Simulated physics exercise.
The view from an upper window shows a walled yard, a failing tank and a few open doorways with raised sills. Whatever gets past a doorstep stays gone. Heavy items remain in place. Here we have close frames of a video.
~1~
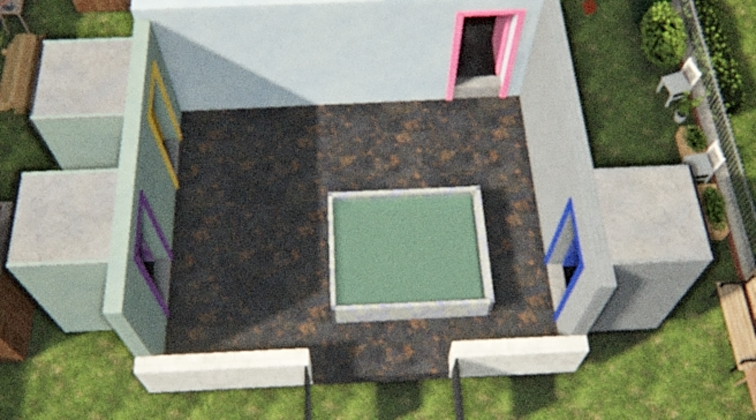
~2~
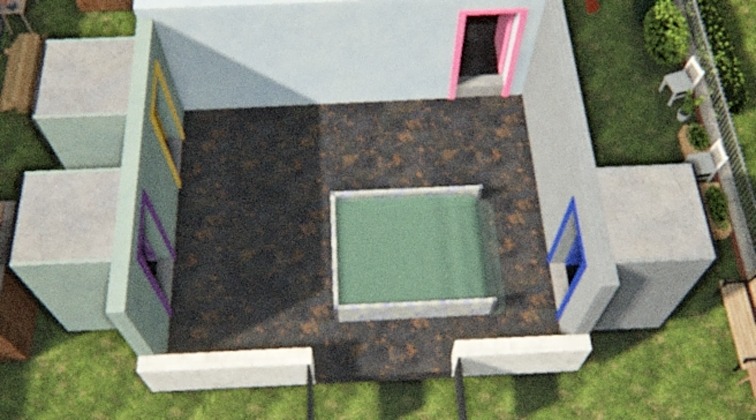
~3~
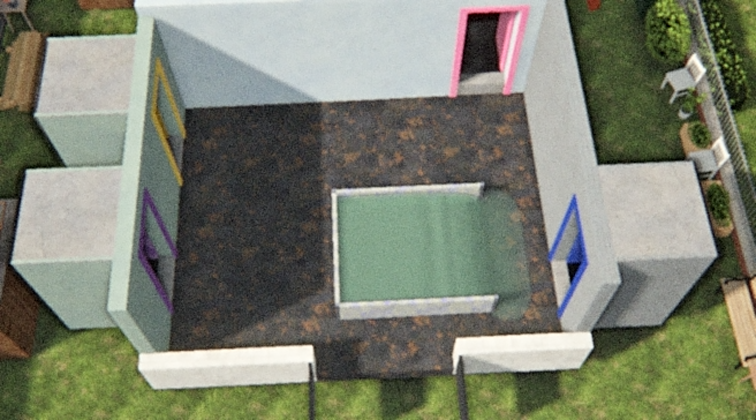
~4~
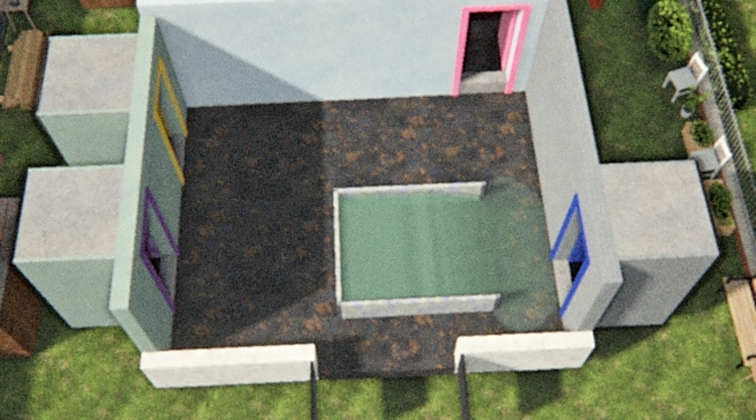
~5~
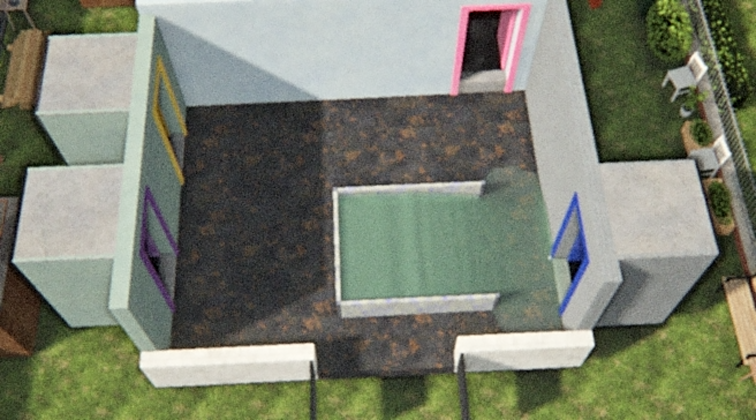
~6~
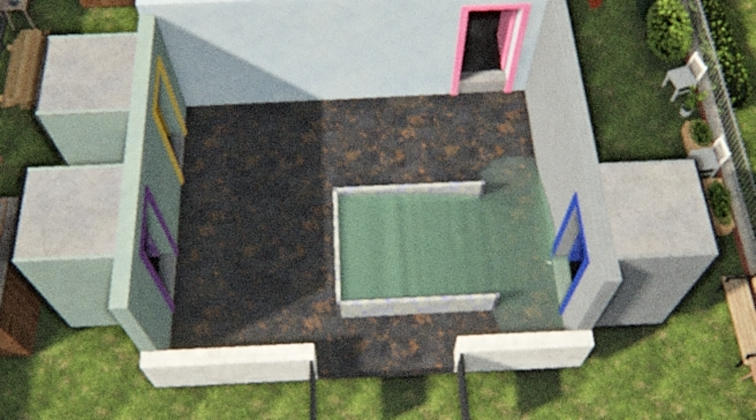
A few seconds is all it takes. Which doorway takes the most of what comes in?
The blue doorway.
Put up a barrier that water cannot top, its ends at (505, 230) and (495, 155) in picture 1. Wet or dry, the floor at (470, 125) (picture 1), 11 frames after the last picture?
There: Wet.
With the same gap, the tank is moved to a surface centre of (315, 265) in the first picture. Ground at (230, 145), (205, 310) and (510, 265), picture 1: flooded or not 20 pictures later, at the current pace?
In the order given: Not reached, not reached and wetted.
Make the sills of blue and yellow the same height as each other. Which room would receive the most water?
Answer: The blue door.
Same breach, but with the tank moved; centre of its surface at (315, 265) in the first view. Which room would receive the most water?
Answer: The door marked blue.
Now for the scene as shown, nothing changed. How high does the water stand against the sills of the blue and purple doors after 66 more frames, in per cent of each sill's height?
I'd put it at close to 150 and 60 per cent.
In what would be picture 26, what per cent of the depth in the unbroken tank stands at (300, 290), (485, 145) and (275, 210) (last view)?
Respectively 0, 12 and 0 per cent.
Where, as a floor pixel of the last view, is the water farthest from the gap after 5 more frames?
My guess is roughly (527, 113).
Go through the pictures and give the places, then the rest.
In the first frame, still water in the open tank at (408, 248).
In the second frame, water pours out at (483, 252) and has run to a hidden place.
In the third frame, water pours out at (484, 251) and has run to (514, 315).
In the fourth frame, water pours out at (486, 250) and has run to (515, 186).
In the fifth frame, water pours out at (485, 249) and has run to (538, 181).
In the sixth frame, water pours out at (485, 249) and has run to a hidden place.
A moment on, water covers 15 % of the floor; blue door a lot in, yellow door not reached, pink door not reached, purple door not reached.
Next, water covers 25 % of the floor; blue door a lot in, yellow door not reached, pink door wet at the sill, nothing in, purple door not reached.
Then, water covers 40 % of the floor; blue door a lot in, yellow door not reached, pink door wet at the sill, nothing in, purple door not reached.
Later, water covers 85 % of the floor; blue door a lot in, yellow door wet at the sill, nothing in, pink door wet at the sill, nothing in, purple door wet at the sill, nothing in.
In the end, water covers 95 % of the floor; blue door a lot in, yellow door wet at the sill, nothing in, pink door wet at the sill, nothing in, purple door wet at the sill, nothing in; the blue door has let in the most.
